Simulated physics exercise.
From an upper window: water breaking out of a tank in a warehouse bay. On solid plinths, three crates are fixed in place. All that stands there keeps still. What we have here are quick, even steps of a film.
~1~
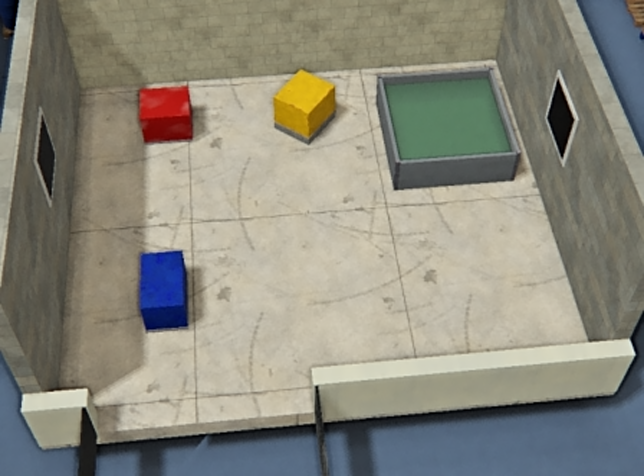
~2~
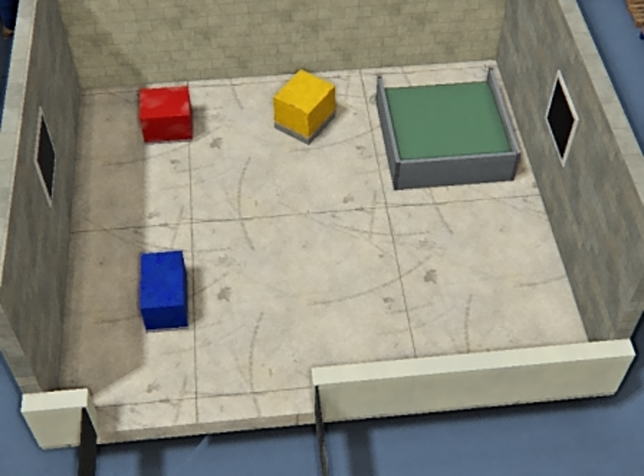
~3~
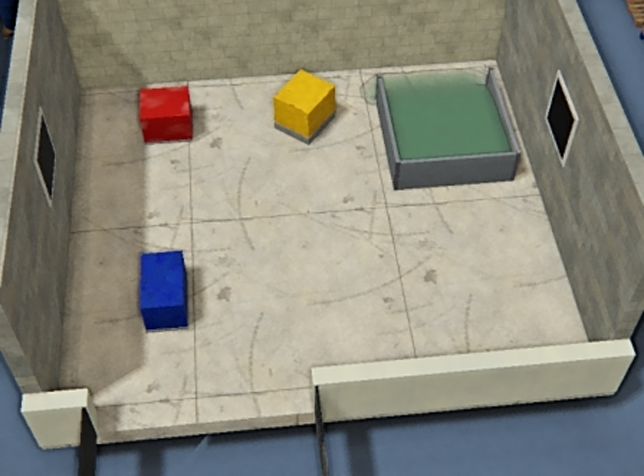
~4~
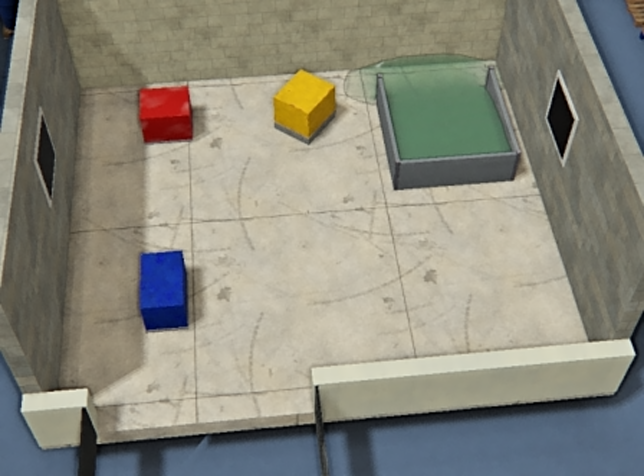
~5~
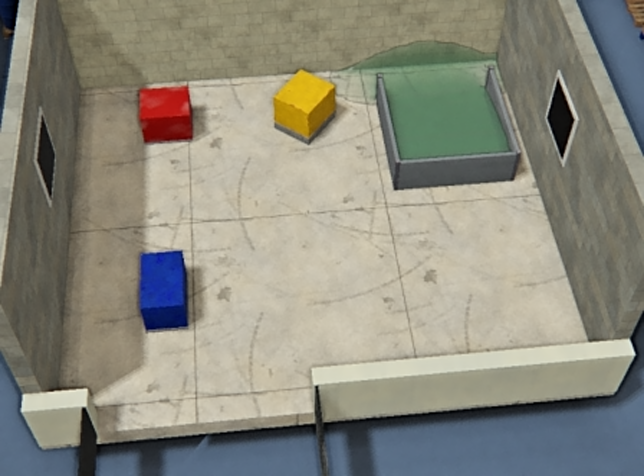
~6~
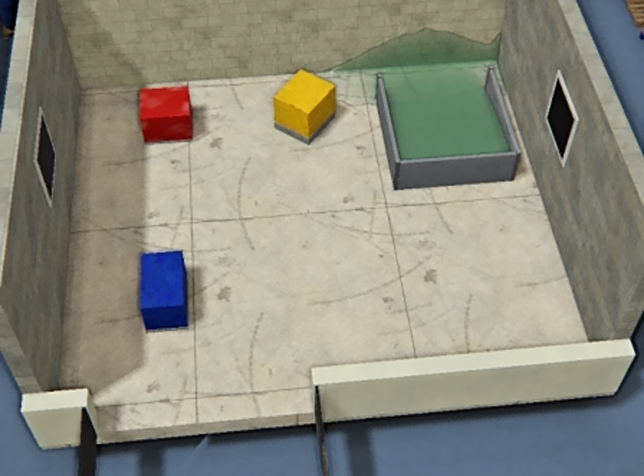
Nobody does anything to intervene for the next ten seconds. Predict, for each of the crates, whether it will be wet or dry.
In the end the yellow crate will be wet; the blue crate will be wet; the red crate will be wet.
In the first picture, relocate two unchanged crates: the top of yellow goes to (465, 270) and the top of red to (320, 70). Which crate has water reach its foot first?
I'd say it is the red crate.
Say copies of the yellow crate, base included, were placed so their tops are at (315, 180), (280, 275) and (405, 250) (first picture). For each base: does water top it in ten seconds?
Crate one avoids the flood; crate two avoids the flood; crate three avoids the flood.
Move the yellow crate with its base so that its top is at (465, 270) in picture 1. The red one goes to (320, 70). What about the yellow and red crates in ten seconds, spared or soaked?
First the yellow crate: It keeps clear; then the red crate: It is dampened.
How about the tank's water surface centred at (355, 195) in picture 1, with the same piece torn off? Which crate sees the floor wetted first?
Yellow one.
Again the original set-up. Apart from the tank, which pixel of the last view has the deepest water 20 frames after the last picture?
Near (91, 109).
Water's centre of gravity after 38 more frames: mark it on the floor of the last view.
Close to pixel (354, 162).
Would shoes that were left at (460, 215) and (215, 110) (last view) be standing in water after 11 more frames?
Dry, wet.
A moment on, water covers 10 % of the floor; the yellow crate water round its plinth, the blue crate not reached, the red crate not reached.
Next, water covers 15 % of the floor; the yellow crate water round its plinth, the blue crate not reached, the red crate water round its plinth.
Then, water covers 35 % of the floor; the yellow crate water round its plinth, the blue crate not reached, the red crate water round its plinth.
Later, water covers 75 % of the floor; the yellow crate water round its plinth, the blue crate water round its plinth, the red crate water round its plinth.
In the end, water covers 90 % of the floor; the yellow crate was topped, the blue crate was topped, the red crate was topped.
